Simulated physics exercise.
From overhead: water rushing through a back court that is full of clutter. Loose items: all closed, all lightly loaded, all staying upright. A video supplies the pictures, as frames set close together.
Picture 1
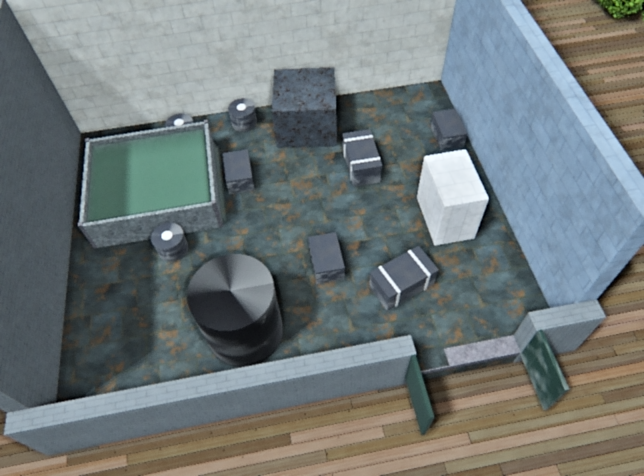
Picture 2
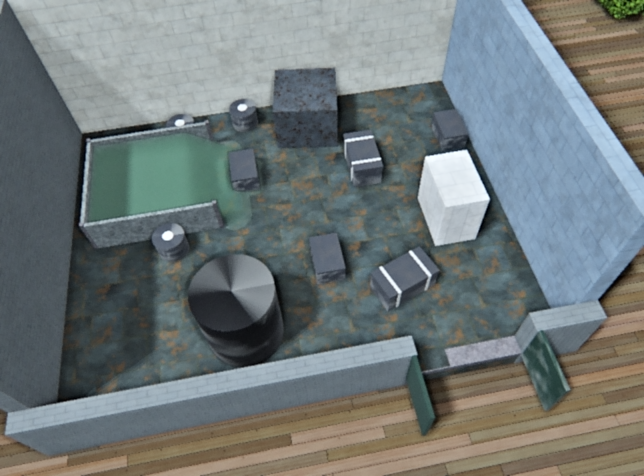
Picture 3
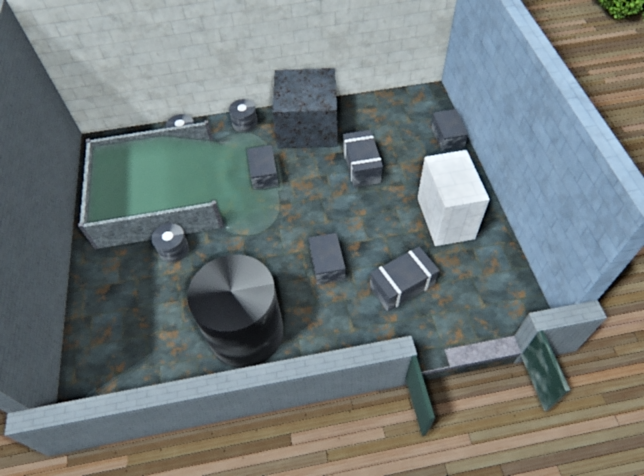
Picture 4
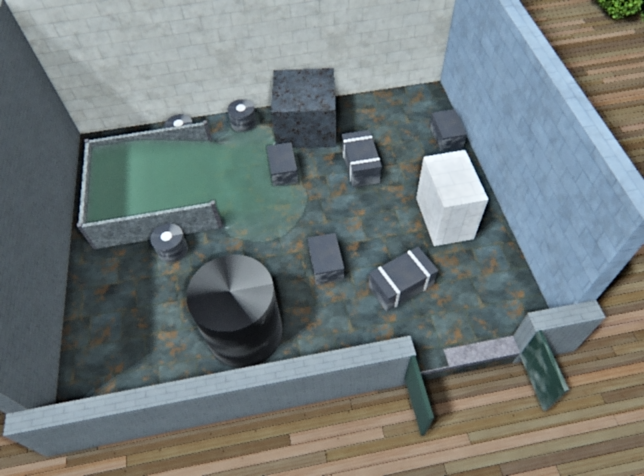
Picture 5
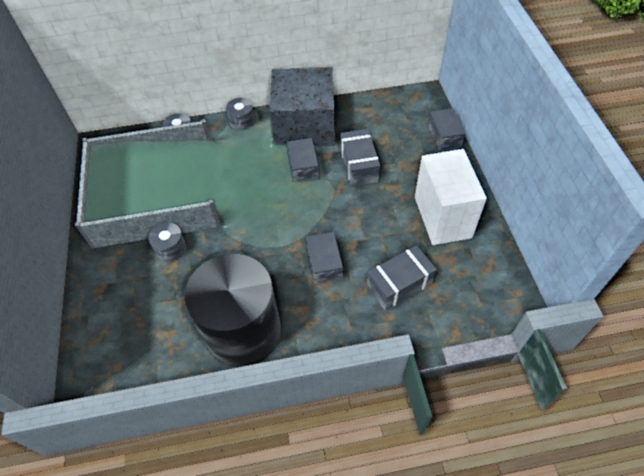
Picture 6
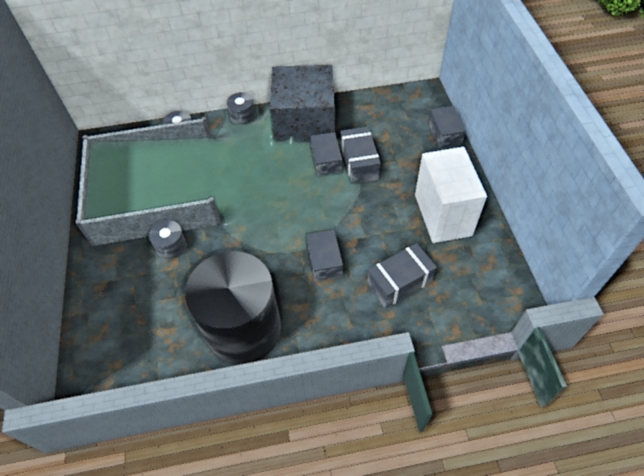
The clip shows an overhead view of a walled court where green water spreads rightward from an opened basin across the dark floor, pushing a small dark box along until it is right beside a box with pale bands.
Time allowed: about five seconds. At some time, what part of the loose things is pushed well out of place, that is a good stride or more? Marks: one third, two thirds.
Upper band.
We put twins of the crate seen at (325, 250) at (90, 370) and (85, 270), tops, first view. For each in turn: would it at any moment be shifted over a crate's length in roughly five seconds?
In sequence: Doesn't go far, doesn't go far.
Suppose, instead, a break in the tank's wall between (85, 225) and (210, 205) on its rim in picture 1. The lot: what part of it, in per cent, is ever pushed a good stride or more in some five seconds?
Roughly 40 %.
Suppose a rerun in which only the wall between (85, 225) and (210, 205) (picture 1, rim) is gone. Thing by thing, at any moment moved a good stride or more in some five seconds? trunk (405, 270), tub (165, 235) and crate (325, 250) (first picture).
Each in turn, ends up that far off, ends up that far off, ends up that far off.
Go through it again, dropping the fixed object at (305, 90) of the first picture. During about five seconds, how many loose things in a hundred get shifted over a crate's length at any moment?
I'd put the share at 60 percent.
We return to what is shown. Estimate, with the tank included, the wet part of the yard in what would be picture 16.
I'd say around 55 in a hundred.
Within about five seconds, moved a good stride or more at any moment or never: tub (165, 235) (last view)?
Answer for this object: Not so far.
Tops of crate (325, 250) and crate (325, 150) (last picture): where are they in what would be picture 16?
(356, 272) and (420, 107), about.
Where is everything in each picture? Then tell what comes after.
A crate at (237, 165) rests on the ground; a tub at (241, 107), on the bottom; 0 of 8 have shifted, in the first frame.
A crate at (243, 164), on the bottom, close to its start; a tub at (242, 108) rests on the ground; 1 of 8 have shifted, in the second frame.
A crate at (262, 161), on the bottom, a stride from its start; a tub at (242, 108), on the bottom; 1 of 8 have shifted, in the third frame.
A crate at (281, 158), on the bottom, a stride from its start; a tub at (241, 108), on the bottom; 1 of 8 have shifted, in the fourth frame.
A crate at (302, 153) rests on the ground, a stride from its start; a tub at (239, 107), on the bottom; 1 of 8 have shifted, in the fifth frame.
A crate at (326, 148), on the bottom, a stride from its start; a tub at (240, 101) rests on the ground, close to its start; 2 of 8 have shifted, in the sixth frame.
A moment on, 1 of 8 are well off their spots; 1 afloat.
Next, 4 of 8 are well off their spots; 3 afloat.
Later, 7 of 8 are well off their spots; 4 afloat.
In the end, 7 of 8 are well off their spots, and 7 have been at some point; 6 afloat.
